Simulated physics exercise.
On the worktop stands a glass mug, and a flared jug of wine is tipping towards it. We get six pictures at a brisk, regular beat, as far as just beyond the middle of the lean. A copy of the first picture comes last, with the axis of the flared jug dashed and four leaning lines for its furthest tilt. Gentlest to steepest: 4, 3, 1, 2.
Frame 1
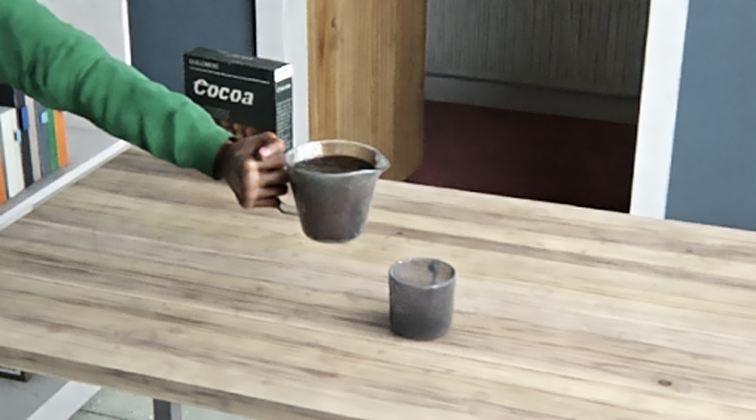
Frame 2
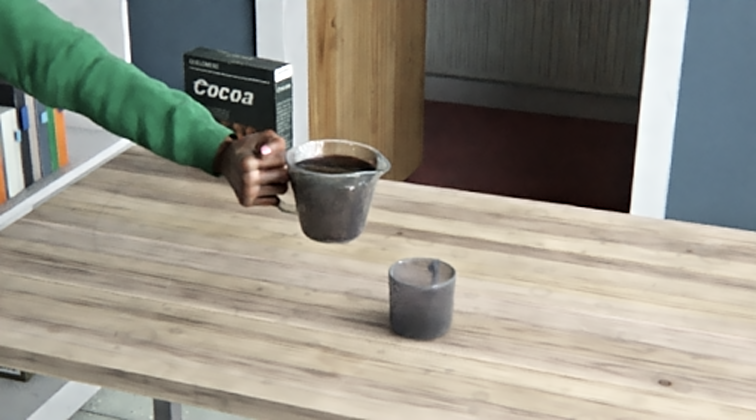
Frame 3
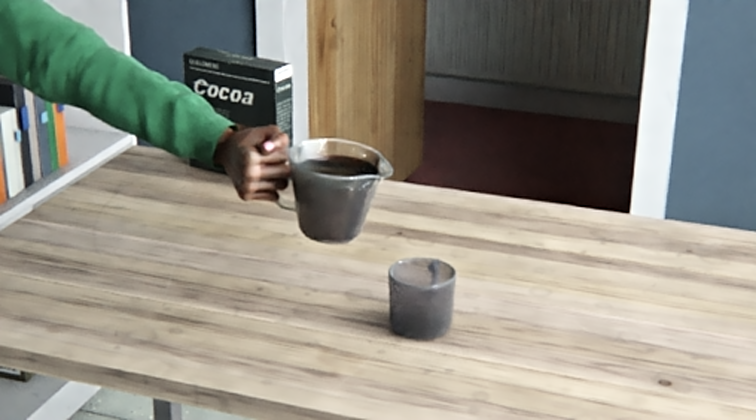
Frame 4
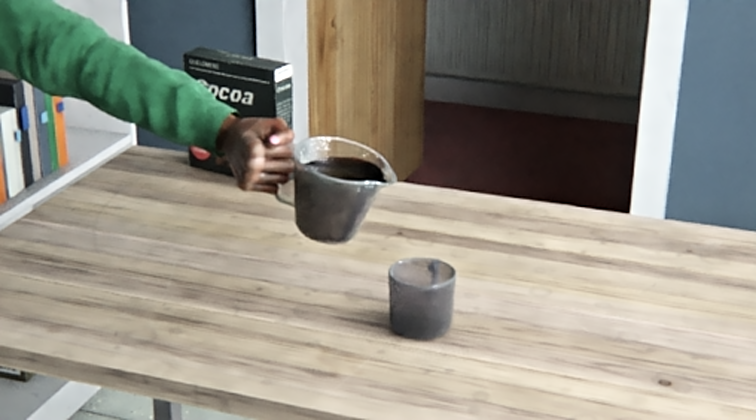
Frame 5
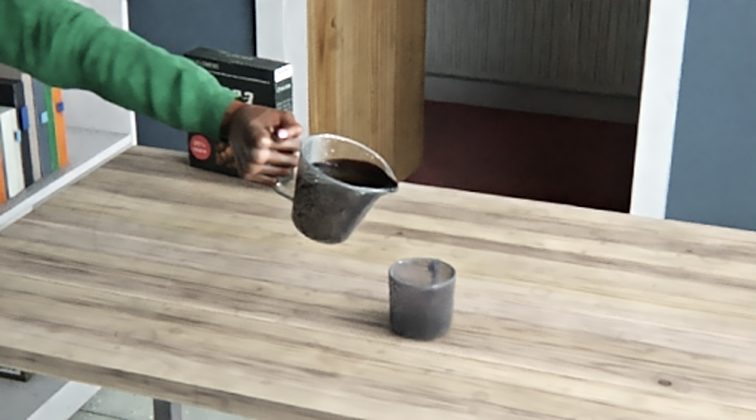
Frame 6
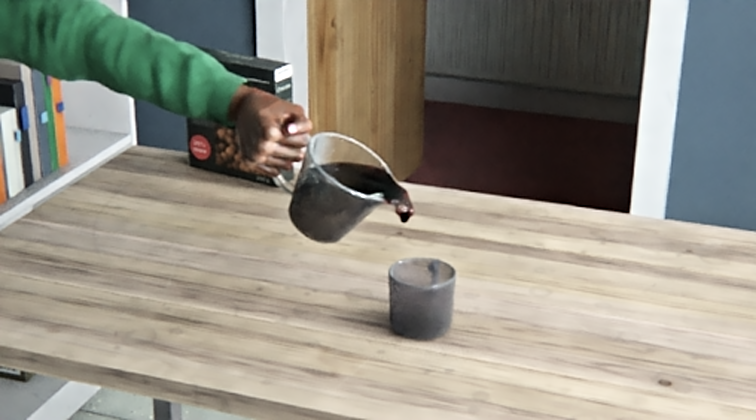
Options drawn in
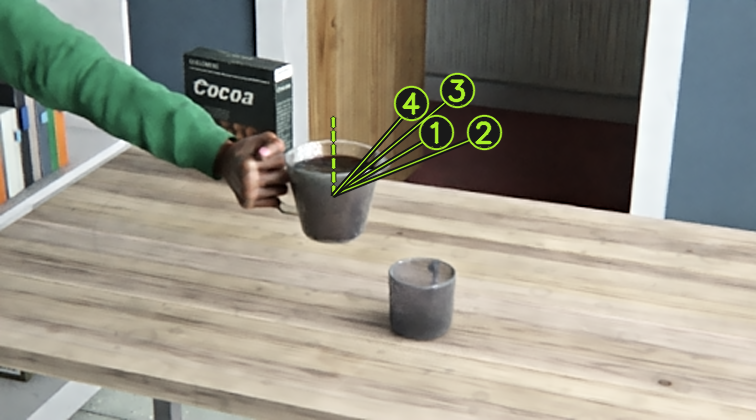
To begin with, a hand in a green sleeve holds a glass jug of dark liquid upright above a wooden worktop, up and to the left of a small grey cup. The hand gradually tilts the jug to the right, and the liquid reaches the lip, then begins to spill over it in a short dark trickle above the unmoving cup.
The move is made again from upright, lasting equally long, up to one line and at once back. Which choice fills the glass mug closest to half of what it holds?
I would pick mark 4.
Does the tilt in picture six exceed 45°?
No.
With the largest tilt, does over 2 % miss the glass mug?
Yes, it does.
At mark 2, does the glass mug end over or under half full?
Over.
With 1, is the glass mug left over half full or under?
Over half.
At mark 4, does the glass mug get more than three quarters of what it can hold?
No.
On the marked copy, 1 at (422, 142); 2 at (469, 140); 3 at (444, 102); 4 at (401, 117).
With 1, the glass mug ends with about 84 % of what it can hold; 4 % of the wine is spilt.
With 2, the glass mug ends with about 89 % of what it can hold; 15 % of the wine is spilt.
With 3, the glass mug ends with about 68 % of what it can hold.
With 4, the glass mug ends with about 48 % of what it can hold.
